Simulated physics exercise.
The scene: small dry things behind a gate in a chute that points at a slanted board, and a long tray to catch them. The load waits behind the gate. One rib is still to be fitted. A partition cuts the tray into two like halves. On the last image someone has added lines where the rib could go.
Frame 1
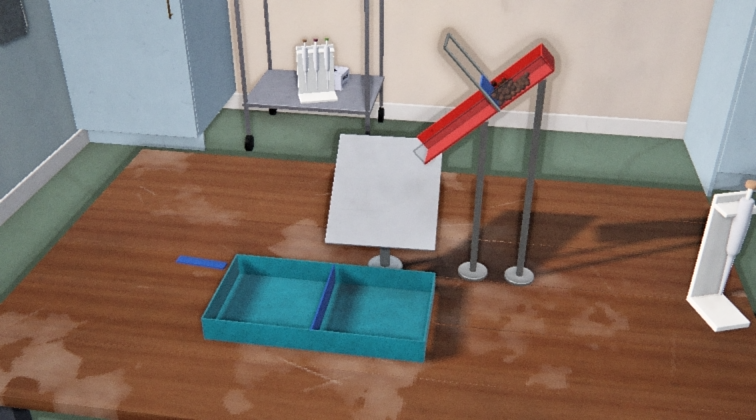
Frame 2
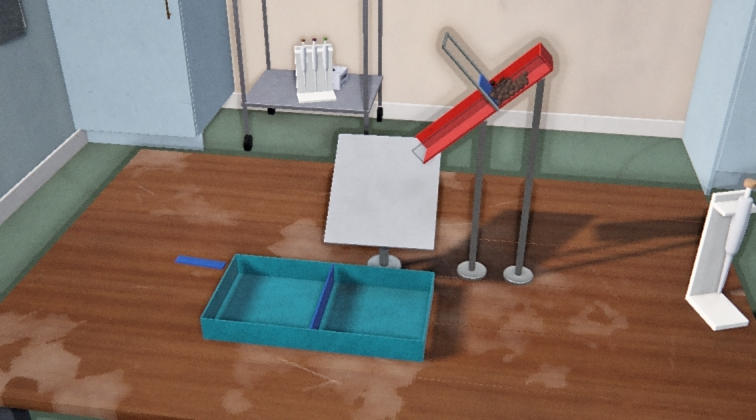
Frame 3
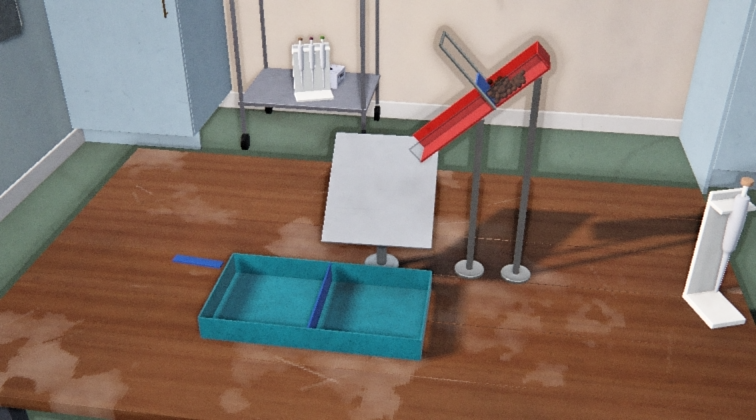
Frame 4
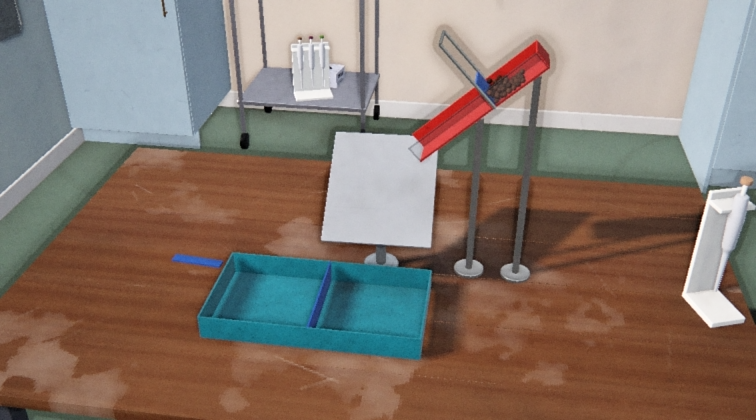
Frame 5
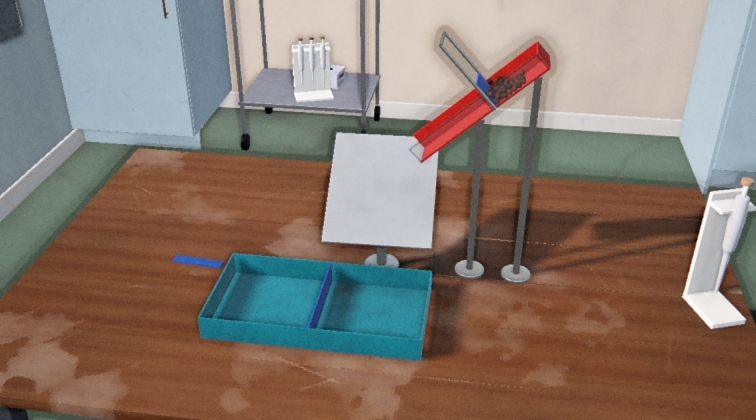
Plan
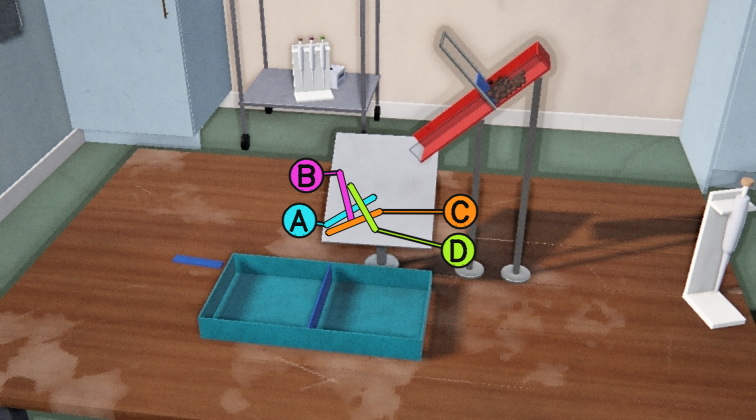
A red chute on tall stands held a pile of small dark berries behind a closed gate, above a slanted white board and a divided teal tray; nothing moved apart from a slight shift in the view.
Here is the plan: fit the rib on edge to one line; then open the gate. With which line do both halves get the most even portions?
Choose A.
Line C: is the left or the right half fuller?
Left.
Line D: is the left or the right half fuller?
More lands on the right.
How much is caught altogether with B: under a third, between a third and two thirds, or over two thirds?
Over two thirds.
On the marked copy, line A from (373, 197) to (326, 224); line B from (339, 172) to (351, 219); line C from (379, 211) to (328, 232); line D from (350, 185) to (375, 229).
With A, of what is caught, about half in the left half, about half in the right.
With B, of what is caught, a small part in the left half, nearly all in the right.
With C, of what is caught, most in the left half, about a quarter in the right.
With D, of what is caught, a small part in the left half, most in the right.
